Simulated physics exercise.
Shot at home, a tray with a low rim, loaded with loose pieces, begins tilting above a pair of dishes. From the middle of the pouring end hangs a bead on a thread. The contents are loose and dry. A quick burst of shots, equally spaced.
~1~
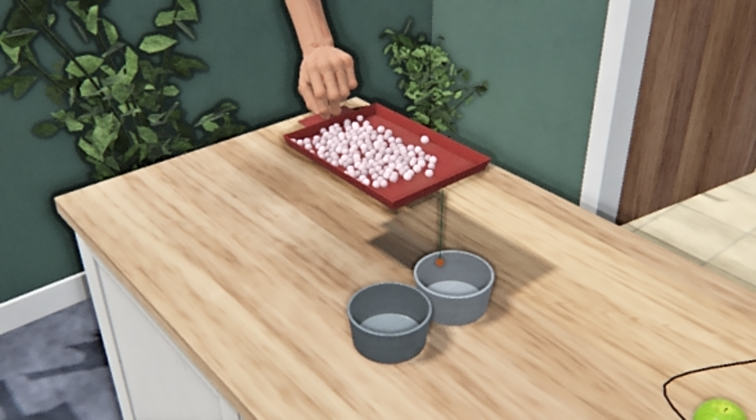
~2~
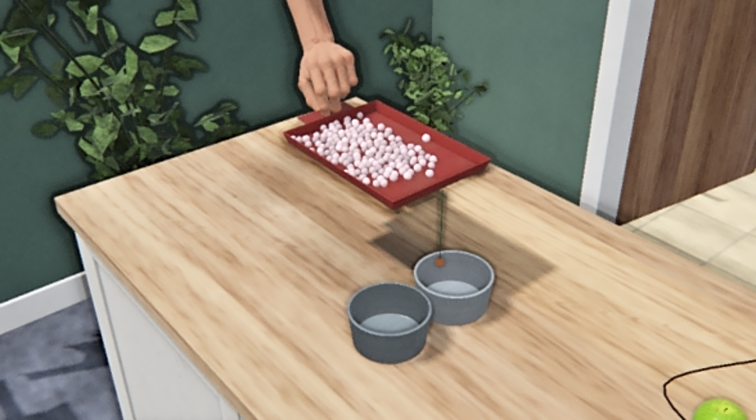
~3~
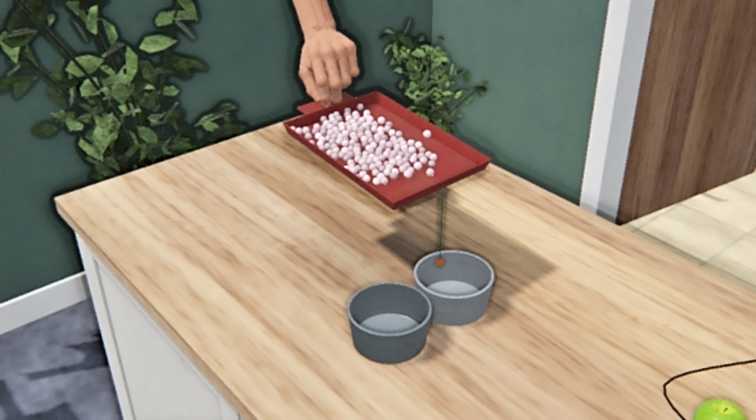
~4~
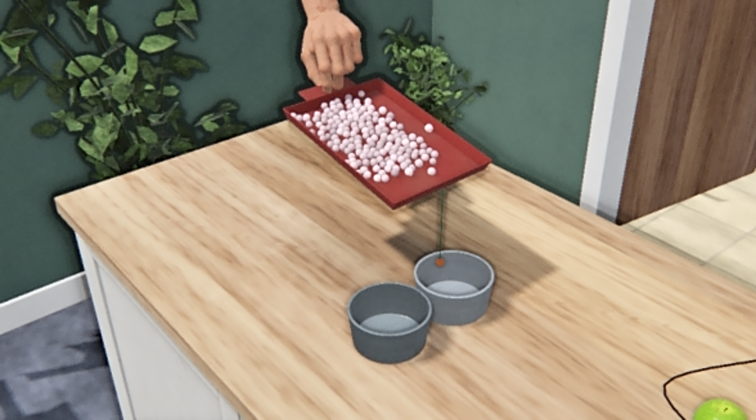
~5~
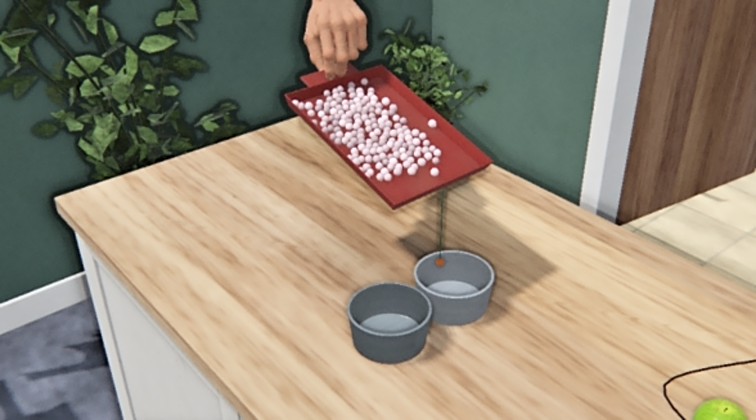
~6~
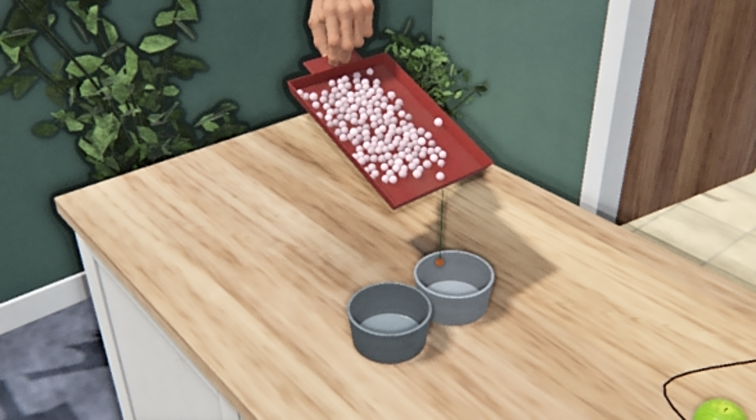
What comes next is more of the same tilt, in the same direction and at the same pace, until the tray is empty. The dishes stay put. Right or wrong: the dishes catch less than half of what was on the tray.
Right - they catch less than half.
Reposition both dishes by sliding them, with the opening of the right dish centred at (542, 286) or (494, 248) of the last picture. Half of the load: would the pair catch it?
At place one the minor share; at place two the minor share.
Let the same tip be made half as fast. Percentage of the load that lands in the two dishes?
Roughly 60 percent, give or take.
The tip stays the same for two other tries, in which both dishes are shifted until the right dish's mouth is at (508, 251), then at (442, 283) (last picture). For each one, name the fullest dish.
First try, the leftmost dish; second try, the rightmost dish.
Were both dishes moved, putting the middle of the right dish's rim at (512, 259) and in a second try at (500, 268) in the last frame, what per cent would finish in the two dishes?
I'd say about 70 percent, followed by about 70 percent.
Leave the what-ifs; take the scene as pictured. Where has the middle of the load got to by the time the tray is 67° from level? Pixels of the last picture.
At about (458, 204).
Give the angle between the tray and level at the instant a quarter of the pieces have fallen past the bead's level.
A tilt of roughly 70°.
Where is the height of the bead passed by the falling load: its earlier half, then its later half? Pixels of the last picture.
Earlier half at (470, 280), later half at (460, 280).
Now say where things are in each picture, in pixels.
Corners of the pouring end (393, 198) and (485, 158), level; middle of the load (365, 151), sugar pearls; left dish (416, 341); right dish (481, 304); bead on its thread (440, 262), in the first picture.
Corners of the pouring end (394, 199) and (485, 158), level; middle of the load (365, 150), in the second picture.
Corners of the pouring end (394, 199) and (486, 159), tipped barely, level across its low end; middle of the load (365, 144), in the third picture.
Corners of the pouring end (395, 200) and (487, 159), tipped a little, level across its low end; middle of the load (366, 136), in the fourth picture.
Corners of the pouring end (396, 200) and (488, 160), tipped clearly, level across its low end; middle of the load (369, 129), in the fifth picture.
Corners of the pouring end (397, 201) and (488, 161), tipped clearly, level across its low end; middle of the load (374, 125), every one on the move; left dish (416, 341); right dish (481, 304), in the sixth picture.
Just after the last frame, tray tipped steeply; roughly half on the tray; just a few in the left dish; just a few in the right dish; about a tenth outside both; roughly half in the air.
A moment on, tray tipped past a quarter turn; just a few on the tray; about a tenth in the left dish; roughly a quarter in the right dish; roughly half outside both; about a tenth in the air.
Further on, tray tipped past a quarter turn; about a tenth in the left dish; roughly a quarter in the right dish; roughly two thirds outside both.
When it is over, tray tipped past a quarter turn; about a tenth in the left dish; roughly a quarter in the right dish; roughly two thirds outside both.
